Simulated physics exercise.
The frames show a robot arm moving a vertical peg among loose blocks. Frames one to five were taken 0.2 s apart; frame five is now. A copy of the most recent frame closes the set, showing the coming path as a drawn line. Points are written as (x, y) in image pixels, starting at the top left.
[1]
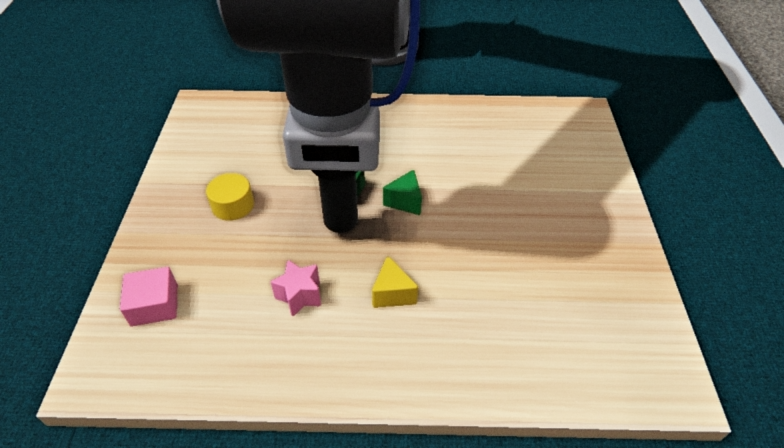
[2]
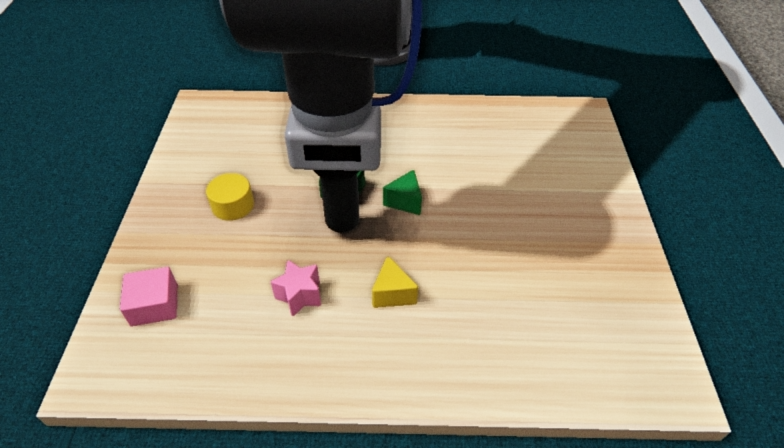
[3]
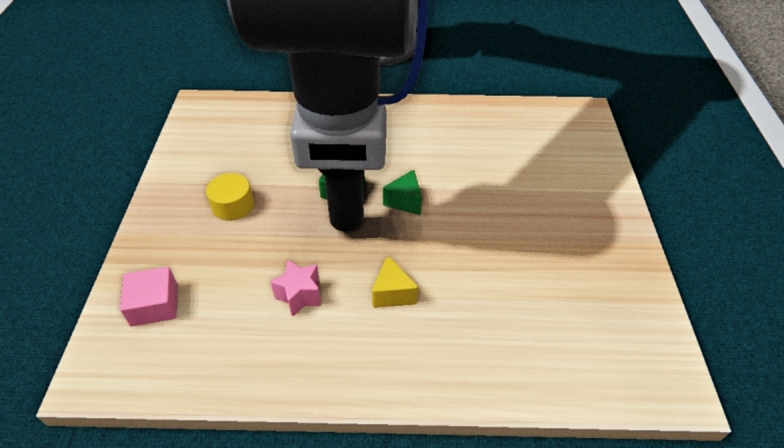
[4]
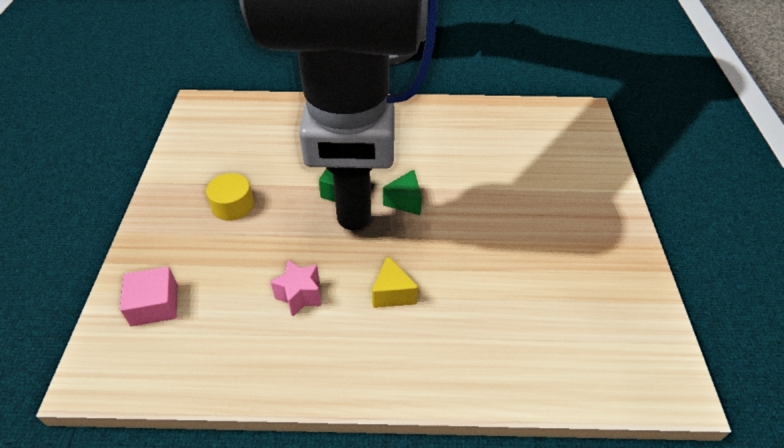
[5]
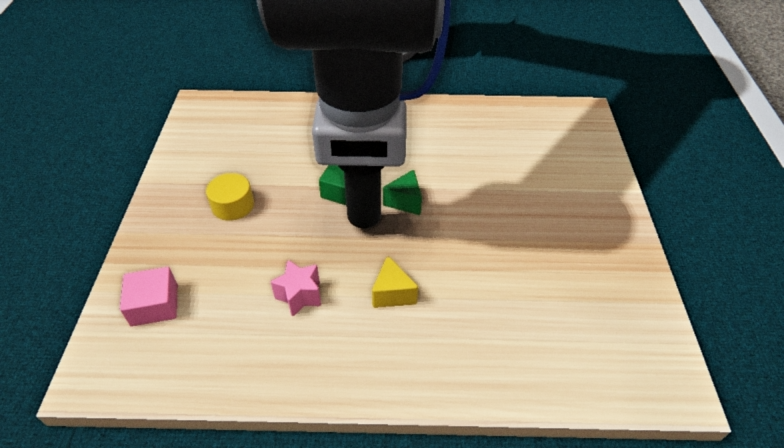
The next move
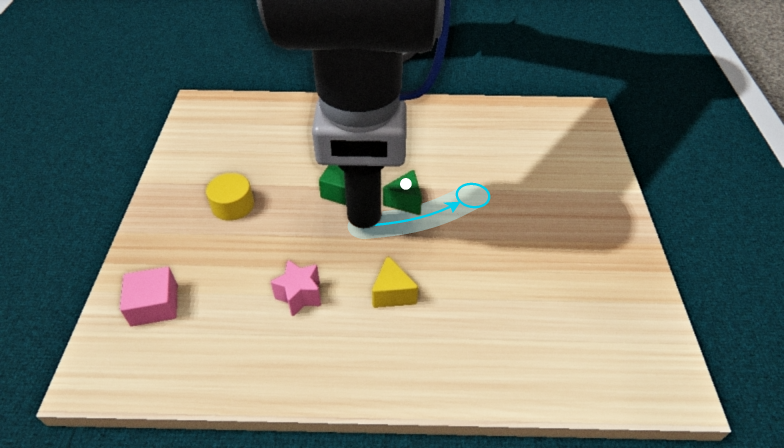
On a wooden board, a robot arm moves its black peg slightly right among colored blocks.
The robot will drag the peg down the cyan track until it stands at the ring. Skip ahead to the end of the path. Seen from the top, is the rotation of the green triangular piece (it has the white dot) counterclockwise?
Yes.
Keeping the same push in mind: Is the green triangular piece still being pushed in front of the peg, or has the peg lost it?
Slid off.
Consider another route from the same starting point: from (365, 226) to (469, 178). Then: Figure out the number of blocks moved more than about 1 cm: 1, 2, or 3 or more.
That's one.
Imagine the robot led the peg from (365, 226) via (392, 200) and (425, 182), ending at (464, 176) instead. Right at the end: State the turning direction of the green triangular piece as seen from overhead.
The block spins clockwise.
The drawn path runs from (365, 226) over (424, 216) to (473, 195); the dot is on the green triangular piece.
The first path, step by step. One third of the way, peg at (407, 212); green triangular piece at (410, 181).
Two thirds of the way, peg at (443, 201); green triangular piece at (415, 177), turned 40° anticlockwise.
At the end, peg at (474, 186); green square block not moved; green triangular piece at (415, 177), turned 40° anticlockwise.
